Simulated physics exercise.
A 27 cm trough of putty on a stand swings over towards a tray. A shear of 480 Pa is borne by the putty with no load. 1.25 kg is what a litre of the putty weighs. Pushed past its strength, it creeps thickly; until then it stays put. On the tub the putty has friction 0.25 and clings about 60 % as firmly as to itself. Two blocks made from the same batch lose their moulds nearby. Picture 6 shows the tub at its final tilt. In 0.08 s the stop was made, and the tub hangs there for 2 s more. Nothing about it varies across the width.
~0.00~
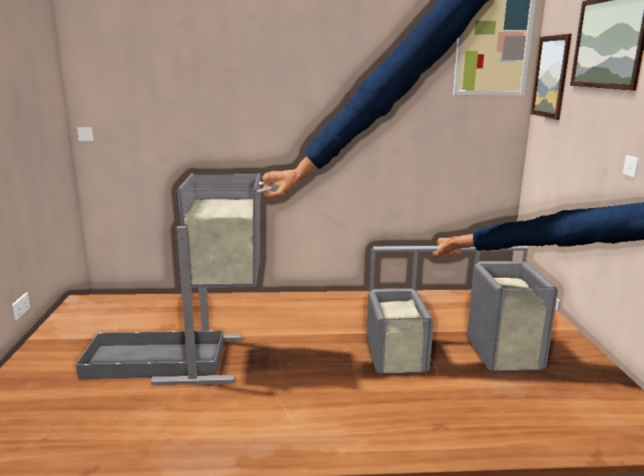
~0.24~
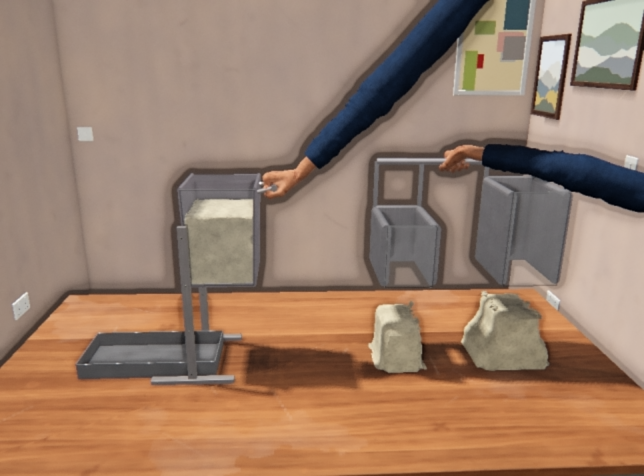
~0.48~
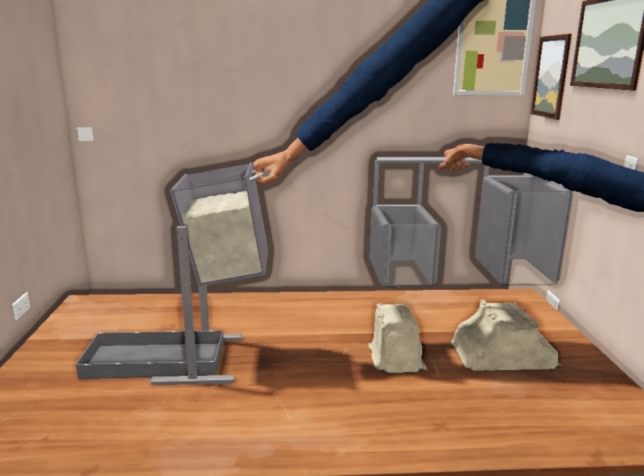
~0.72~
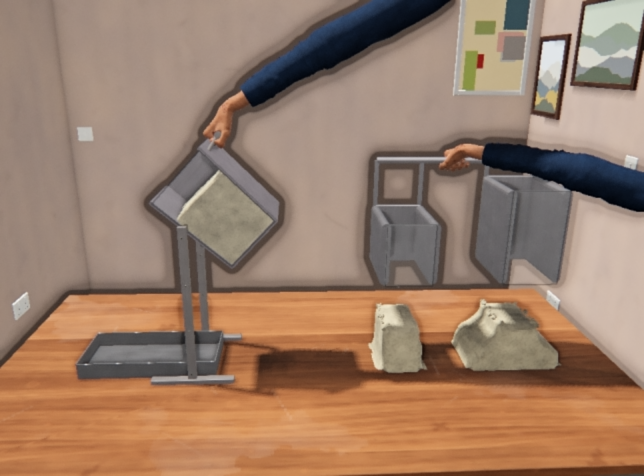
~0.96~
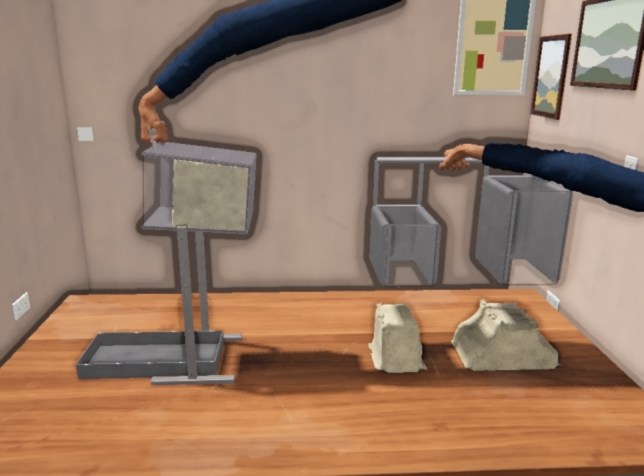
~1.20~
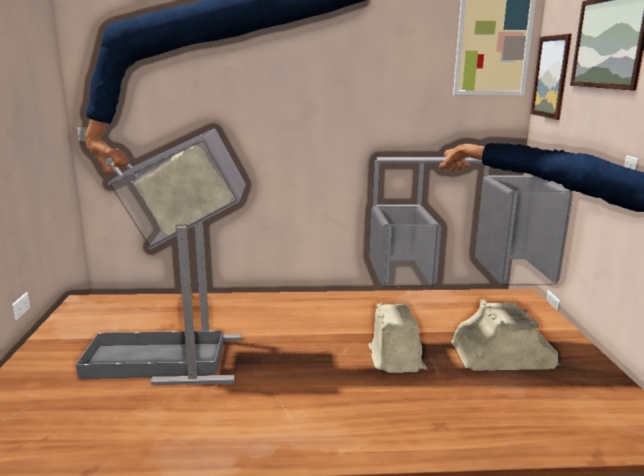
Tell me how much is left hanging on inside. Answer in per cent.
Roughly 0 % is left.
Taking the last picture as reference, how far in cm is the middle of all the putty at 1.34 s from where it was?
9 cm.
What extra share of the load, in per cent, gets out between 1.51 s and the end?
Roughly 25 per cent of the load.
After 1.34 s, the tub is at 117 degrees and holds 83 %.
After 1.51 s, the tub is at 117 degrees and holds 25 %.
After 1.68 s, the tub is at 117 degrees and holds 0 %.
After 1.85 s, the tub is at 117 degrees and holds 0 %.
After 3.20 s, the tub is at 117 degrees and holds 0 %.
